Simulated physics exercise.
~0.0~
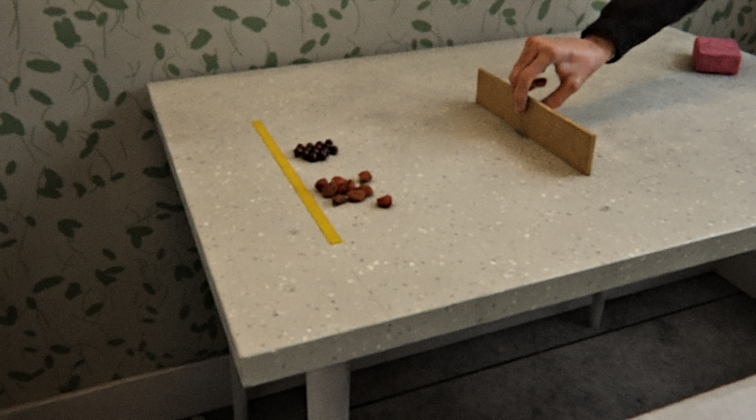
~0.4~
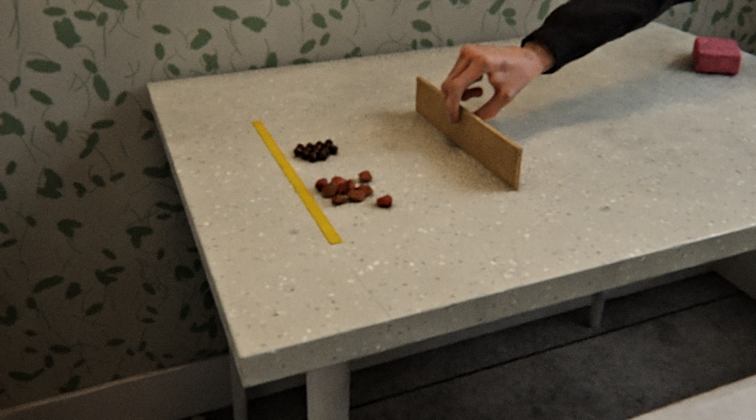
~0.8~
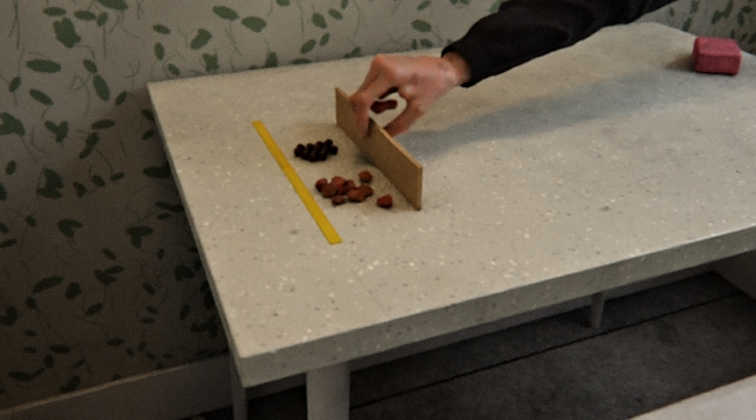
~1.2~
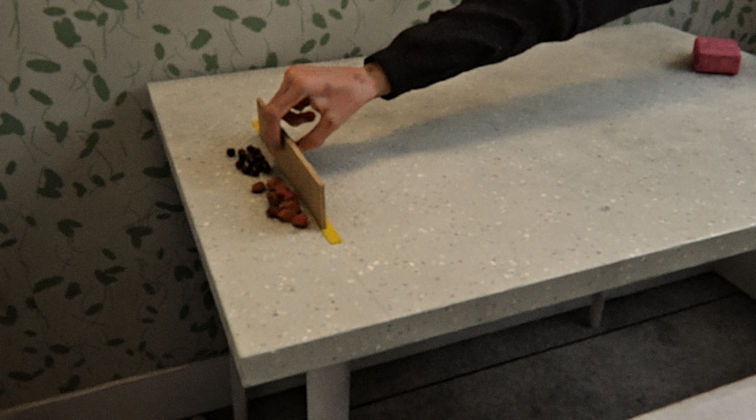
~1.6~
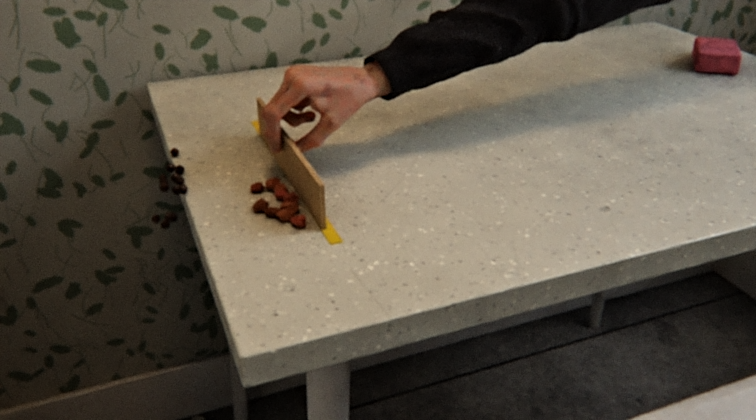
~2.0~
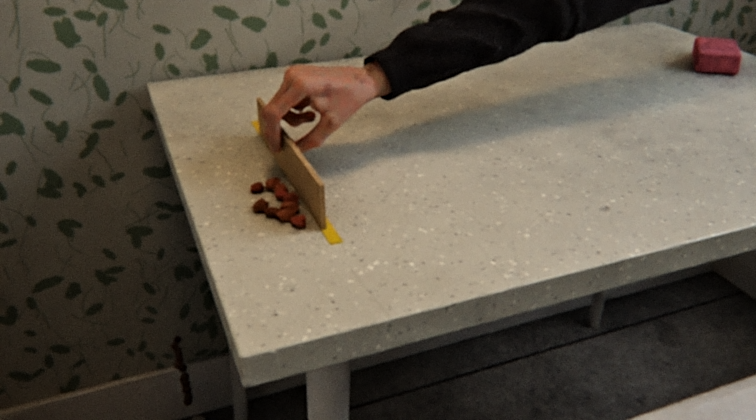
Hand sliding a wooden card left to yellow tape on a speckled table, dark pieces rolling off the edge, reddish ones staying.
